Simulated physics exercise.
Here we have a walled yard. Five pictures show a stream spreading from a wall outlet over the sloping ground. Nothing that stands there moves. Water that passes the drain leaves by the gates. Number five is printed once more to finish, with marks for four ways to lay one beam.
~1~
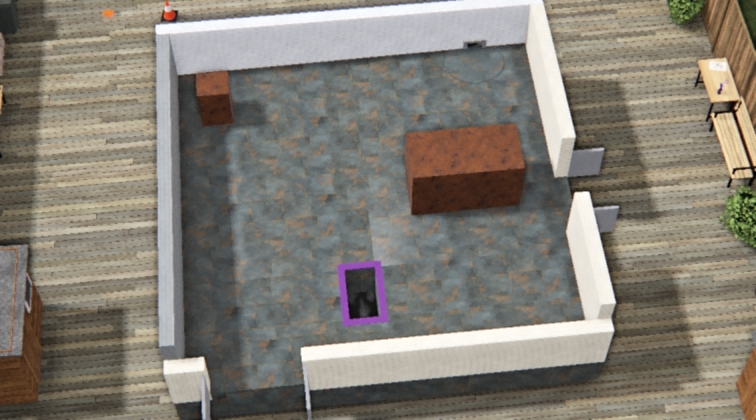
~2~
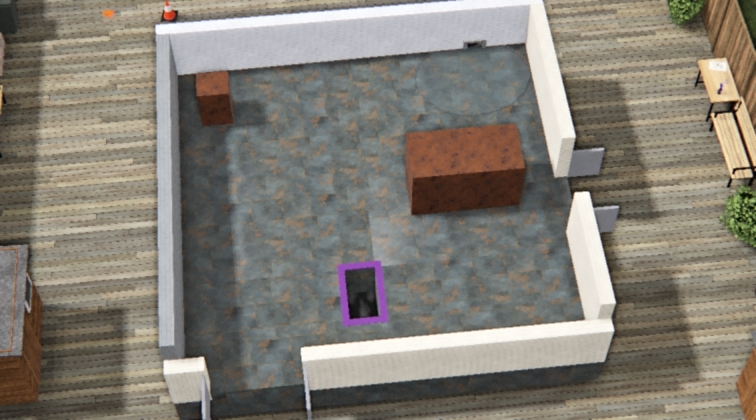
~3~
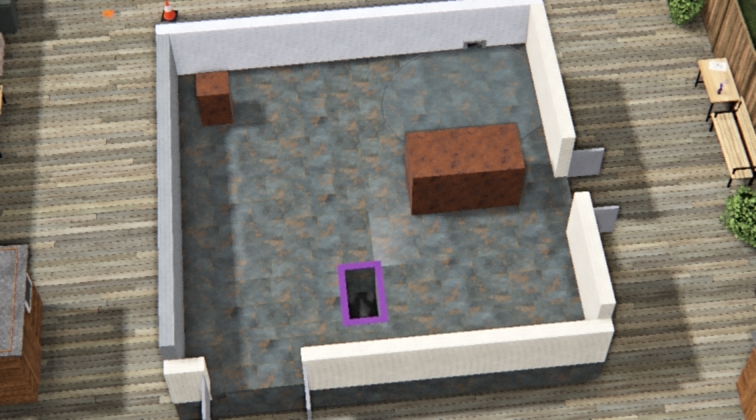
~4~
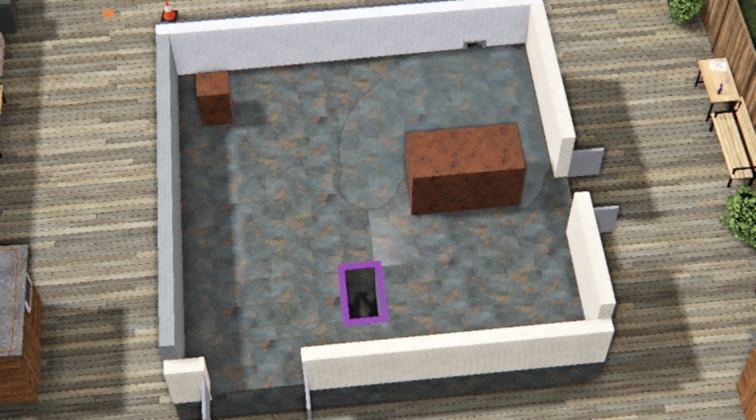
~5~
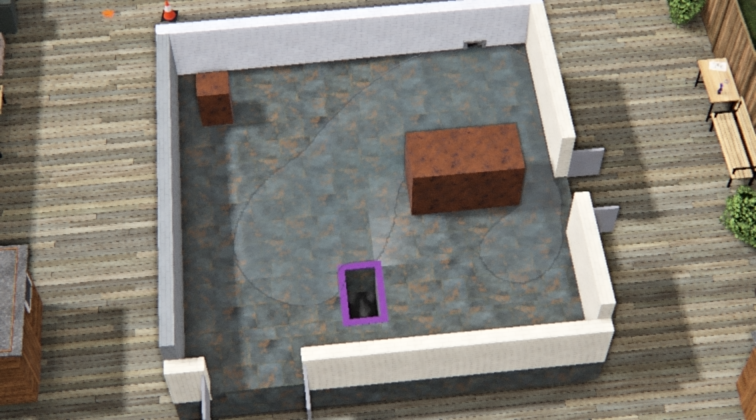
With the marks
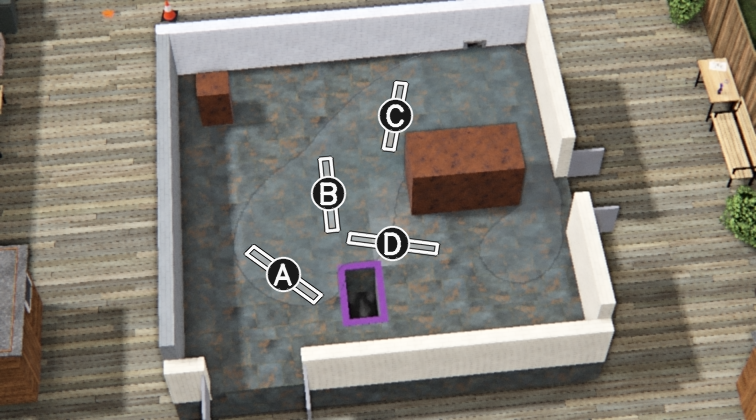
In a walled yard with two rusty-brown blocks and a purple-edged opening in the floor, a faint, thin outline of water crept from the upper right, spreading left and down around the larger block.
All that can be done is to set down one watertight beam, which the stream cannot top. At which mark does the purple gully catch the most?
It is B.
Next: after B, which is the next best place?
A it is.
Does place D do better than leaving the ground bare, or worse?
Worse.
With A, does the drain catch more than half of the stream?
No, it does not.
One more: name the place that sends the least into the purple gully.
That would be D.
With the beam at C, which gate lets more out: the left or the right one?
More leaves on the left.
In white, A from (250, 250) to (317, 298); B from (332, 230) to (325, 158); C from (388, 149) to (401, 83); D from (349, 237) to (436, 249).
With A, about 34 % of the stream goes into the purple gully, about 66 % out by the gates.
With B, about 48 % of the stream goes into the purple gully, about 52 % out by the gates.
With C, about 13 % of the stream goes into the purple gully, about 86 % out by the gates.
With D, about 2 % of the stream goes into the purple gully, about 98 % out by the gates.
